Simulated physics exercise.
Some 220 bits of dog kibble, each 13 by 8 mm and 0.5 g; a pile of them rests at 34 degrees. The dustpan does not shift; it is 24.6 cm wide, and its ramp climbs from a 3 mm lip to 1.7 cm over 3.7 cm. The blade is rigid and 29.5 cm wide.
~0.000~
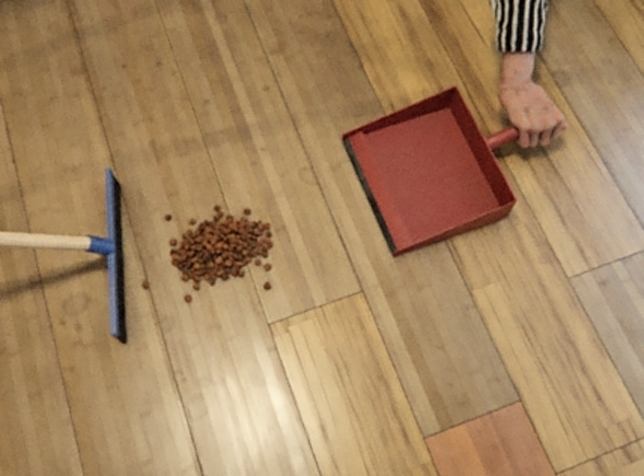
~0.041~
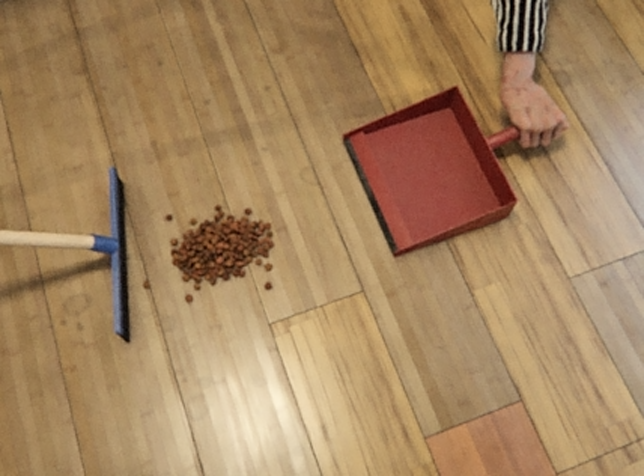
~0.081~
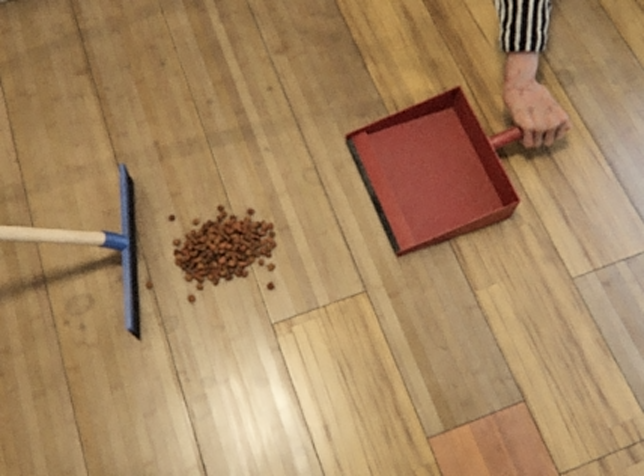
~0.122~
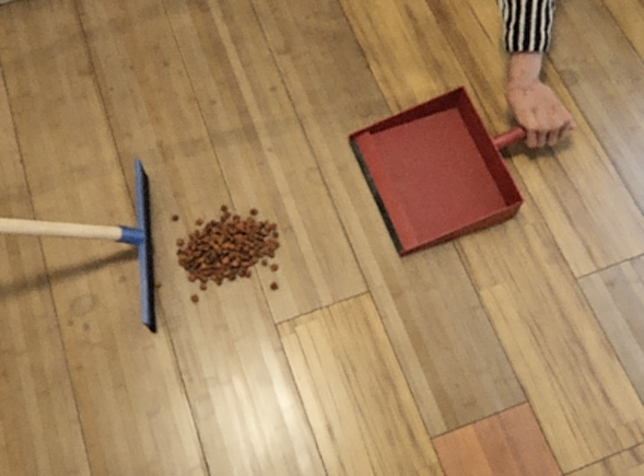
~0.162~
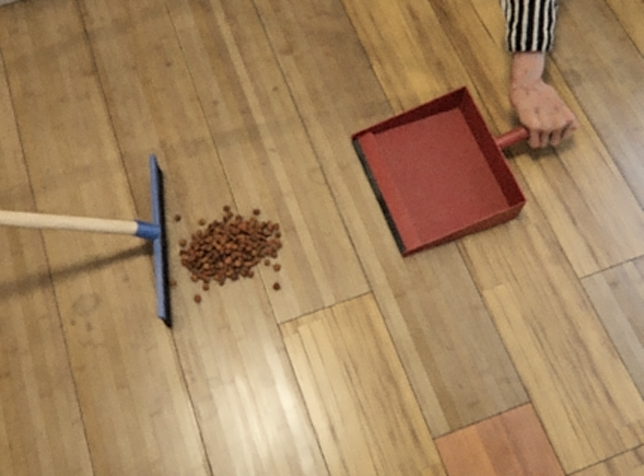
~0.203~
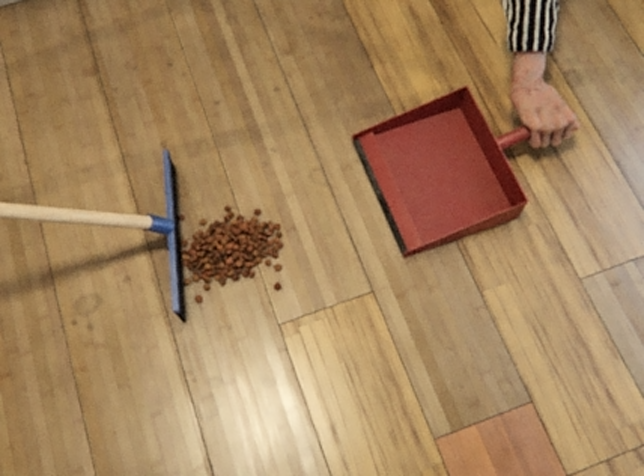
A blue blade on a wooden handle slid rightward across the wood floor until it reached the near edge of a brown kibble pile, while a hand in a striped sleeve held a red dustpan still.
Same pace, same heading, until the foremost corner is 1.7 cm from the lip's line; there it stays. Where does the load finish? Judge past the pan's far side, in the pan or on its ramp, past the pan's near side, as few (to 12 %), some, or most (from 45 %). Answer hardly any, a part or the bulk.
Far side hardly any, pan hardly any, near side hardly any.
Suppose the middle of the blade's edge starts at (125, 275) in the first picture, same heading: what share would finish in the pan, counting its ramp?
About 5 per cent.
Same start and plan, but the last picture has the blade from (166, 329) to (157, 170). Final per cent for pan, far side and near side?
Pan 20, far 0, near 15.
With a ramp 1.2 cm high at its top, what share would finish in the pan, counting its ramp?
Then about 5 per cent.
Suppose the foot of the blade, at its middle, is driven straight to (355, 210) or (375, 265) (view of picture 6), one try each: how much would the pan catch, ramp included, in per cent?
Some 10 and 20 per cent.
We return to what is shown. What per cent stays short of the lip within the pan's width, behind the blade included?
About 95 per cent.
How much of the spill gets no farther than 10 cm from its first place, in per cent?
Some 5 per cent.
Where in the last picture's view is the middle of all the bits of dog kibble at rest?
Around (362, 205).
After 0.48 s, middle of the blade 21 cm from the lip; 0 % over the lip, far side 0 %, near side 0 %.
After 0.66 s, middle of the blade 11 cm from the lip; 0 % over the lip, far side 0 %, near side 0 %.
Then, at 0.97 s, middle of the blade 5 cm from the lip; 5 % over the lip, far side 0 %, near side 0 %.
At rest (1.4 s), far side 0 %, pan 5 %, near side 0 %, in front of the lip or behind the blade 95 %.
